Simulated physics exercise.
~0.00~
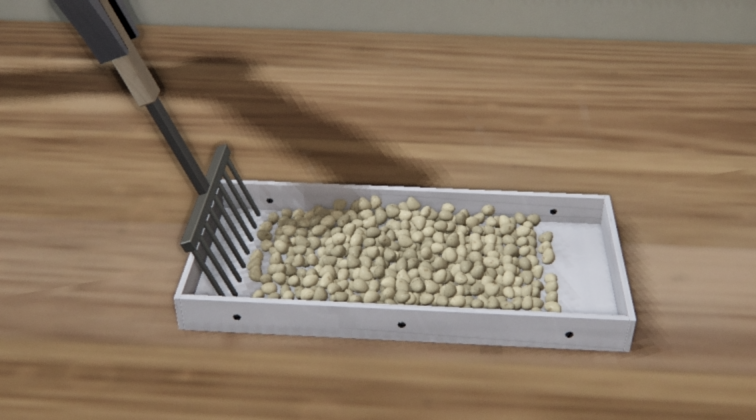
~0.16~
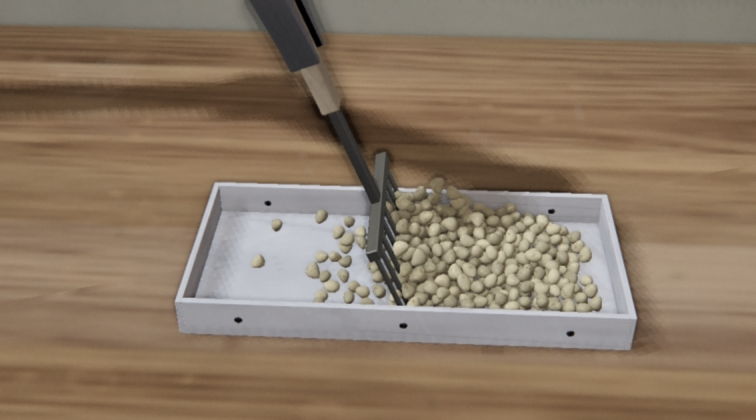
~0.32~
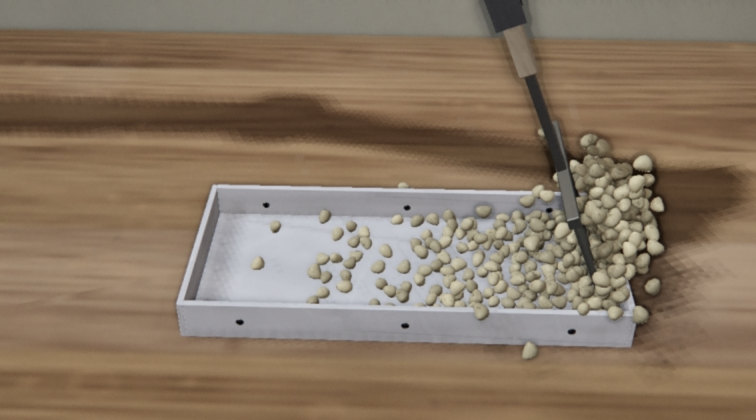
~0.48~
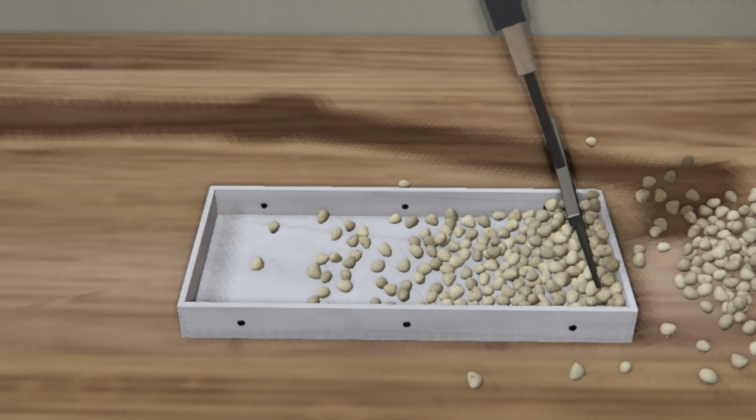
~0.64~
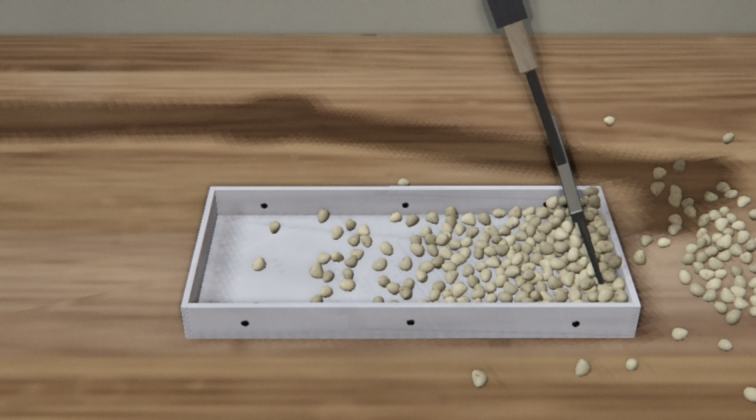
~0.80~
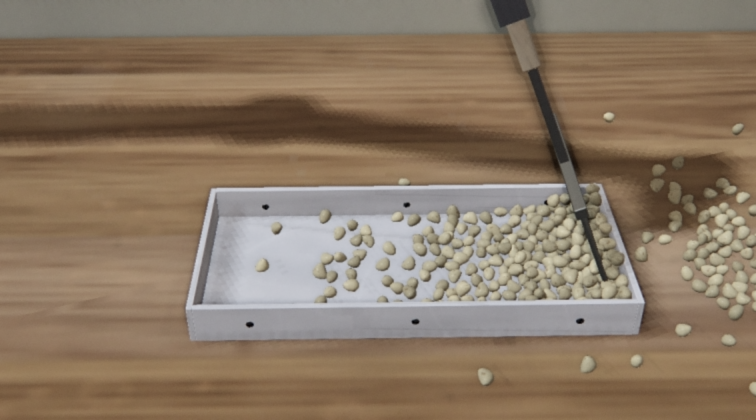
In the video, a rake held by a robotic arm sweeps dried beans rightward through a white trough on a wooden table, pushing many over the right end. The rake stops near that end, with beans scattered on the tabletop and the rest still inside.
